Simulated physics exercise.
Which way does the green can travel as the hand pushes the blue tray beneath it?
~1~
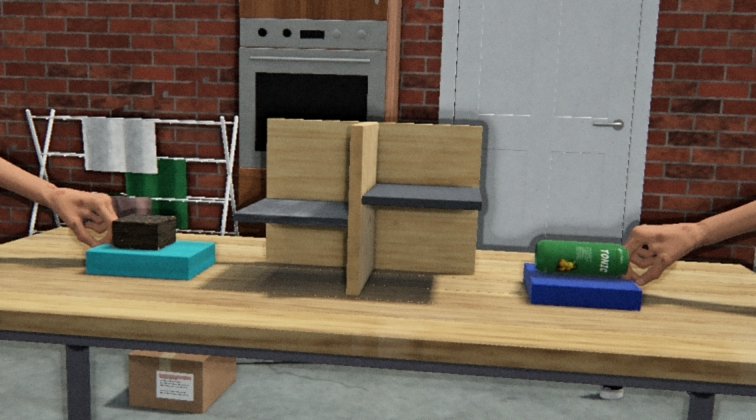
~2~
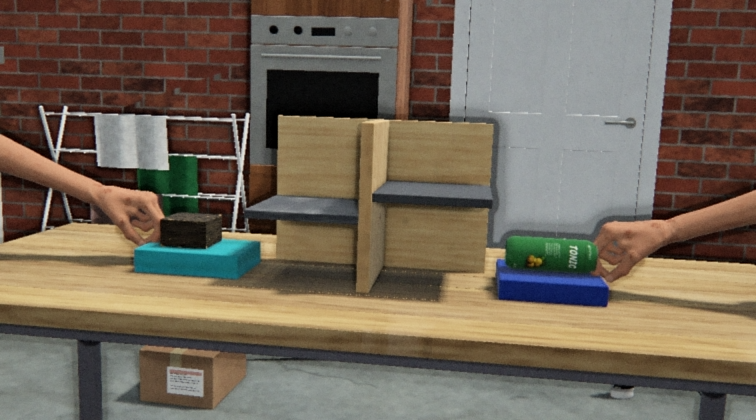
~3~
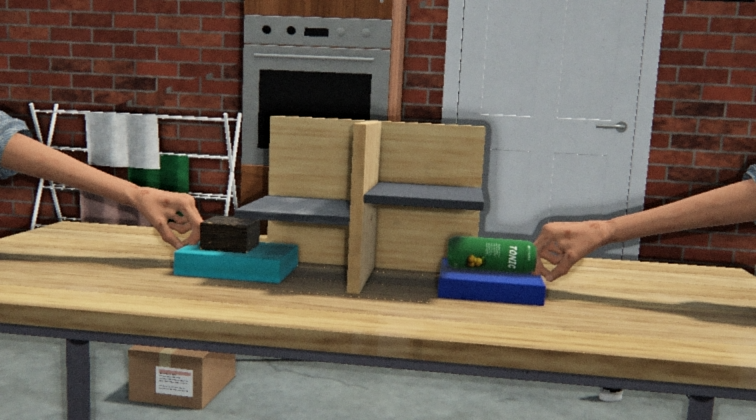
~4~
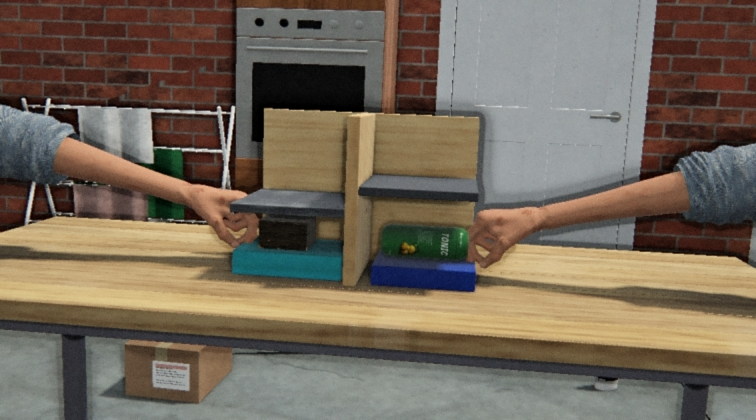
The green can moves to the left, riding on the blue tray toward the wooden stand.
